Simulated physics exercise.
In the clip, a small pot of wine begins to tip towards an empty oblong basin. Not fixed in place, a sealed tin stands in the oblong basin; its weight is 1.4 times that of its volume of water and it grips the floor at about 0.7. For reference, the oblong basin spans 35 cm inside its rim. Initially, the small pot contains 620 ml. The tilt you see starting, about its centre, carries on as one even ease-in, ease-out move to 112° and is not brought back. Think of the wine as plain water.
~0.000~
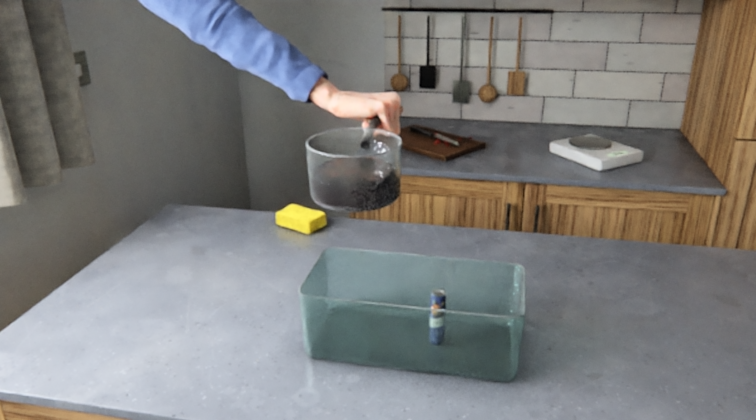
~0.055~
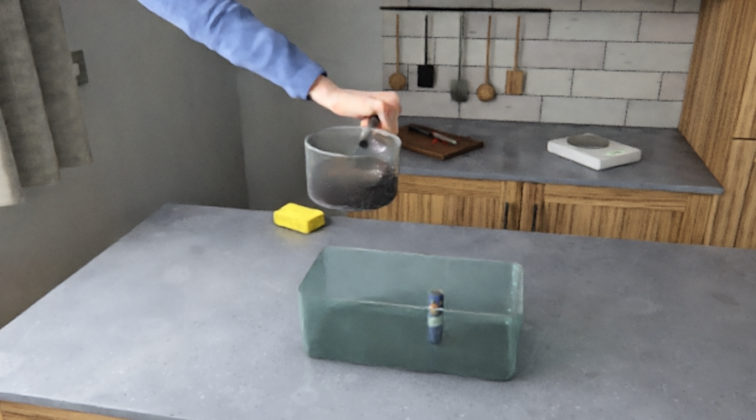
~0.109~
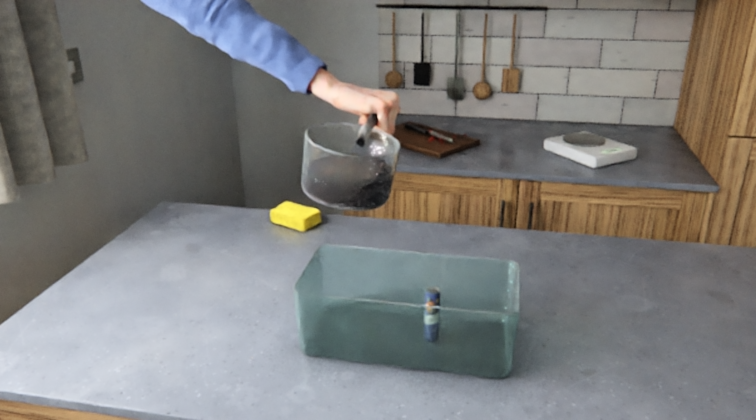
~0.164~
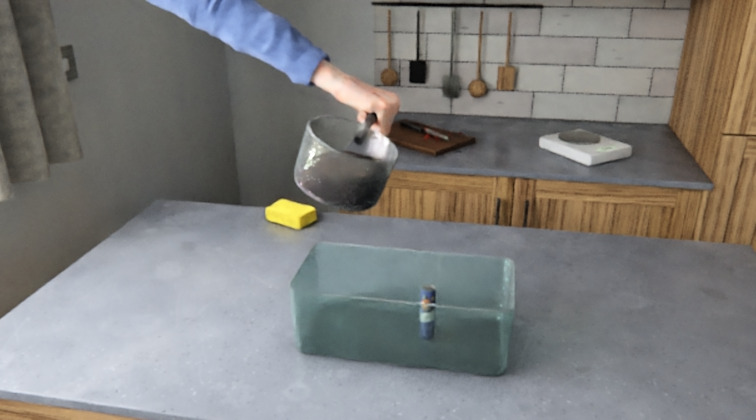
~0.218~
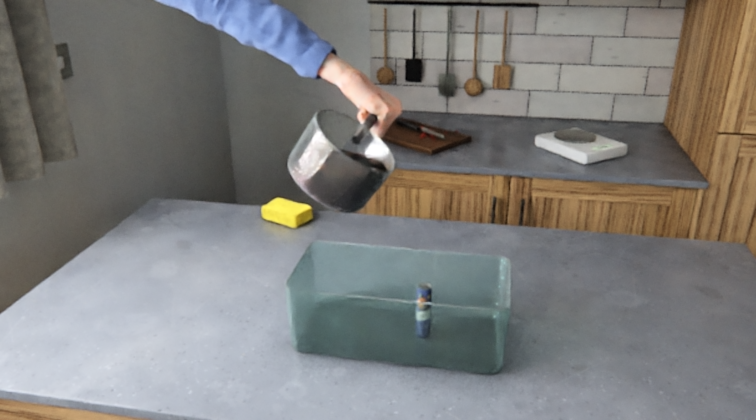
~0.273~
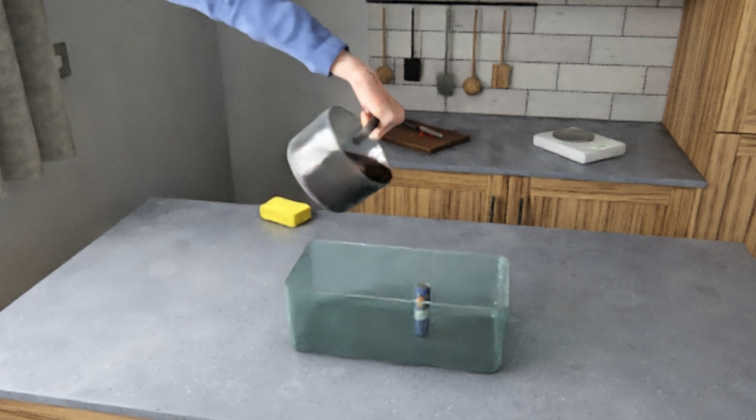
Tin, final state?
It will go down.
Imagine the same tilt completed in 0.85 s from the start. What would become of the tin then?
Outcome - the tin comes down.
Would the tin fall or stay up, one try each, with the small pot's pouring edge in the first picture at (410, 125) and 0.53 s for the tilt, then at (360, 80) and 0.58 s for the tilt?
The tin overturns the first time and stays vertical the second time.
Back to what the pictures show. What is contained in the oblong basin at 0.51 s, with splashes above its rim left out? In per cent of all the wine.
The basin holds roughly 20 in a hundred parts at that moment.
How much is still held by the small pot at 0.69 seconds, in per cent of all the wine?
What remains is about 6 percent of it all.
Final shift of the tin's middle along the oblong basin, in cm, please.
Net tin displacement: Roughly 8.5 cm.
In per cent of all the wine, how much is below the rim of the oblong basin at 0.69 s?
I'd say roughly 82 in a hundred of it.
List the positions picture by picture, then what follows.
Tilt 0°; pouring edge (400, 145); surface from (314, 167) to (399, 172); the oblong basin's rim runs from (312, 270) to (524, 291); the tin's top is at (438, 295), in the first picture.
Tilt 2°; pouring edge (400, 147); surface from (312, 166) to (397, 171), in the second picture.
Tilt 10°; pouring edge (399, 151); surface from (308, 164) to (393, 170), in the third picture.
Tilt 21°; pouring edge (397, 158); surface from (300, 160) to (390, 169), in the fourth picture.
Tilt 35°; pouring edge (393, 169); surface from (294, 153) to (389, 170), in the fifth picture.
Tilt 51°; pouring edge (388, 182); surface from (296, 147) to (387, 172); 1 per cent is over the edge, in the sixth picture.
By 0.51 s the tilt is 109° and 26 per cent is still to pour; the tin stands where it began.
By 0.69 s the tilt is 112° and 6 per cent is still to pour; the tin leans 5°.
By 0.88 s the tilt is 112° and 0 per cent is still to pour; the tin leans 45°.
By 1.08 s the tilt is 112° and 0 per cent is still to pour; the tin lies on its side.
At rest the tin lies on its side.
